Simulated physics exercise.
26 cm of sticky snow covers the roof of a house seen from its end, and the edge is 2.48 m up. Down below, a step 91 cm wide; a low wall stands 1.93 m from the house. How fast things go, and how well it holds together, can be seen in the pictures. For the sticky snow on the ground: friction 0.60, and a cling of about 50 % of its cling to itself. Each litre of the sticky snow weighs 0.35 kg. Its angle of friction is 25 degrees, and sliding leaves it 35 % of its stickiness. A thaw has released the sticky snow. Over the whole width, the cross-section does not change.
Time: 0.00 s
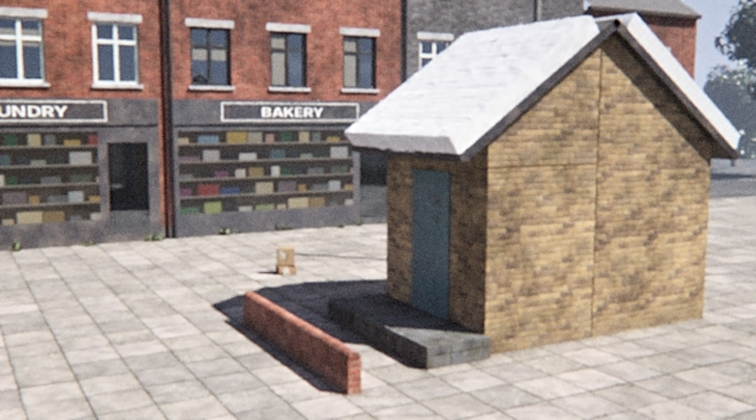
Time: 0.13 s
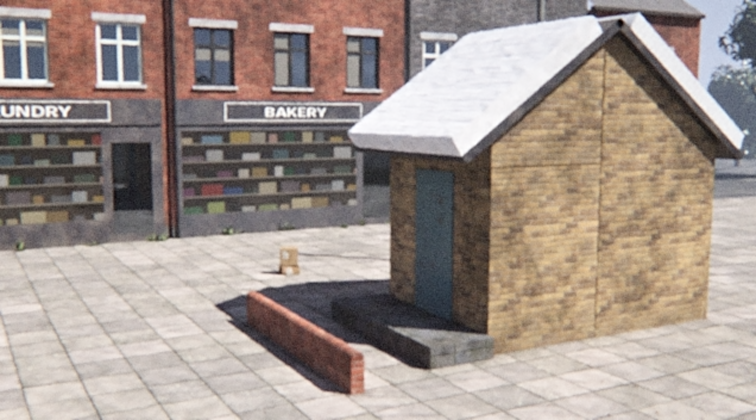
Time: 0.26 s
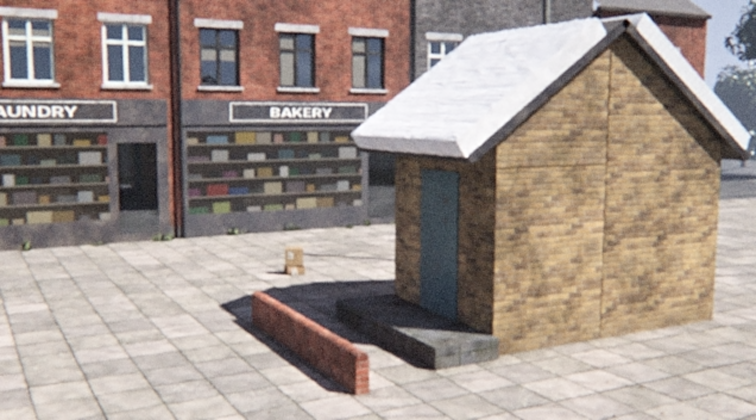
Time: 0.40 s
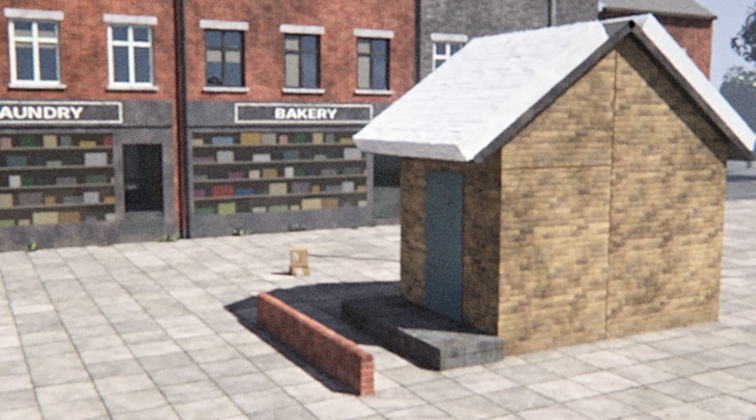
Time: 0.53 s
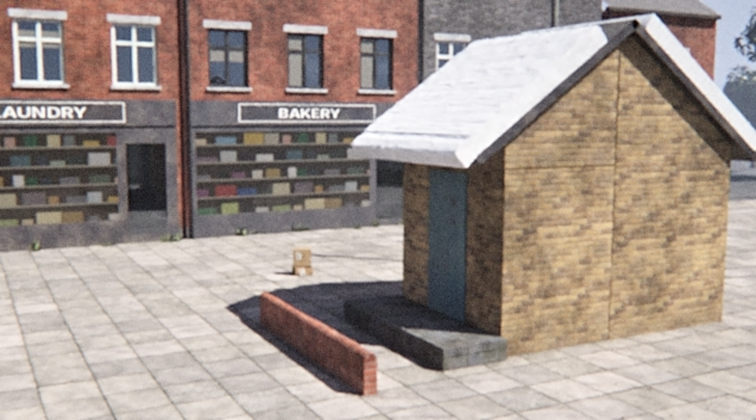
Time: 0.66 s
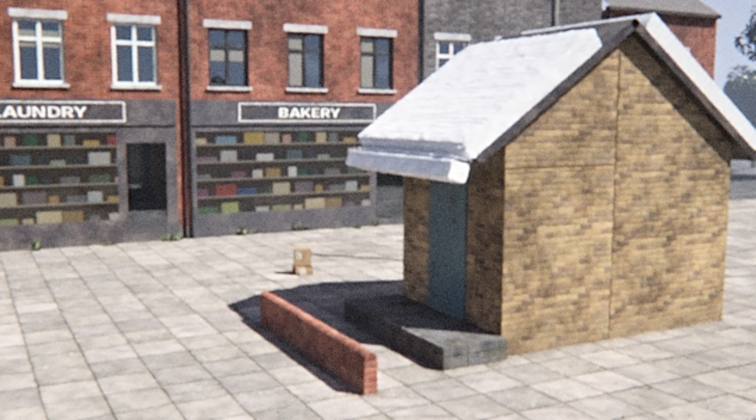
The footage shows a small brick house with a snow-covered roof near a laundry and bakery, as the view shifts slightly and the snow slides slowly down toward the left, extends past the eaves, then cracks and sags at its lower edge.
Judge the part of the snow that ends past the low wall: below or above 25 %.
That part lands short of the 25 % mark.
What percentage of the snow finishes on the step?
0 %, approx.
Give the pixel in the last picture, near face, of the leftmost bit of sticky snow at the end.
At roughly (219, 409).
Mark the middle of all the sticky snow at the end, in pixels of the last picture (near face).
Pretty much at (383, 360), I'd say.
After 1.09 s, 78 % is still on the roof and 0 % is past the low wall.
After 1.59 s, 43 % is still on the roof and 0 % is past the low wall.
After 2.10 s, none is still on the roof and 2 % is past the low wall.
After 2.60 s, none is still on the roof and 16 % is past the low wall.
After 3.50 s, none is still on the roof and 16 % is past the low wall.
